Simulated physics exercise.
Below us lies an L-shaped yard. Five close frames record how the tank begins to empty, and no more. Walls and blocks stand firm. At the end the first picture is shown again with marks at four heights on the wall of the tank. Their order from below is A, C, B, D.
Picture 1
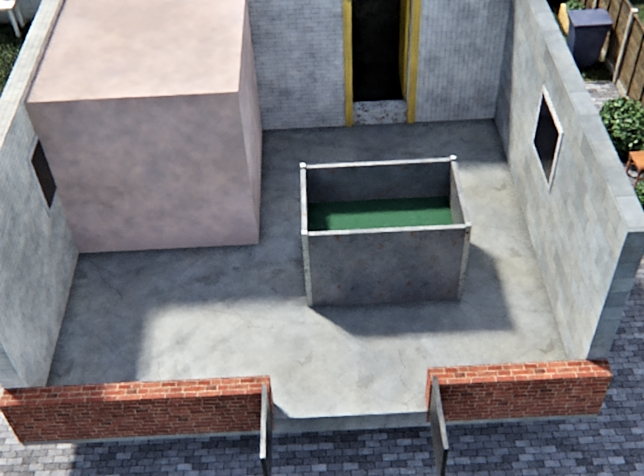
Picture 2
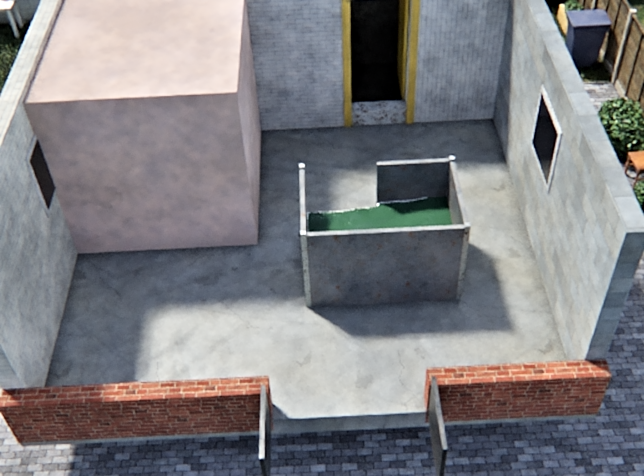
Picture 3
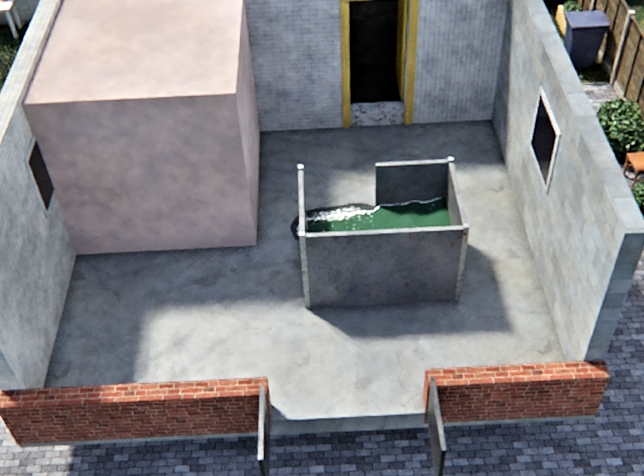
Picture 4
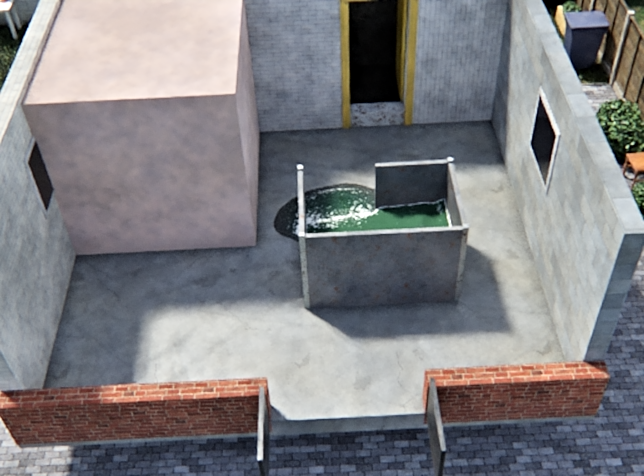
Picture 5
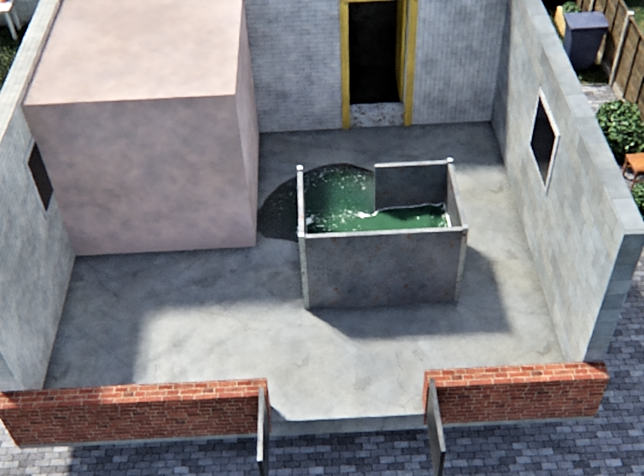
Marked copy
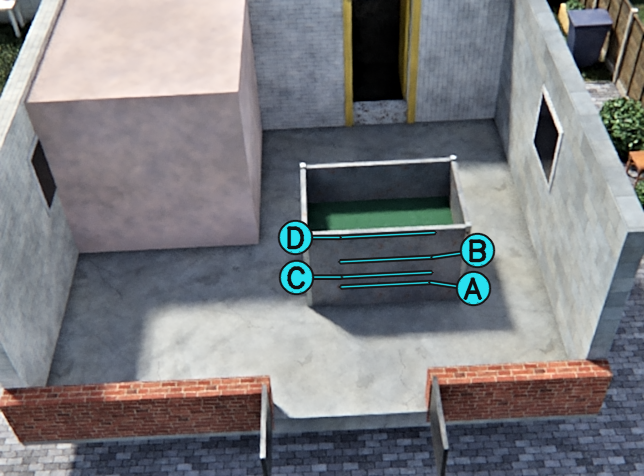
In an L-shaped yard, a tank's back wall opens and green water spreads out behind it.
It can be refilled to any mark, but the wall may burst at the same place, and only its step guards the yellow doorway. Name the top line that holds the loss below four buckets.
Go for B.
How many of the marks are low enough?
Three.
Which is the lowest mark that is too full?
D it is.
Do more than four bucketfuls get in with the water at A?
No.
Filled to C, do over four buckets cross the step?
No.
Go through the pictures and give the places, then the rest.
The first picture shows water in the tank at rest, its middle at (381, 230); foot of the yellow doorway at (380, 124); open gate at (348, 369).
In the second picture, water covers 1 % of the ground, its front hidden from here.
In the third picture, water covers 3 % of the ground, its front hidden from here.
In the fourth picture, 6 % of the ground under water, visible out to (284, 229).
In the fifth picture, 11 % of the ground under water, visible out to (279, 196).
In cyan, A at (385, 284); B at (386, 259); C at (386, 274); D at (387, 235); from the bottom up A, C, B, D.
With A, nothing gets over.
With B, a splash gets over, under a bucket.
With C, nothing gets over.
With D, about 10 bucketfuls get in.
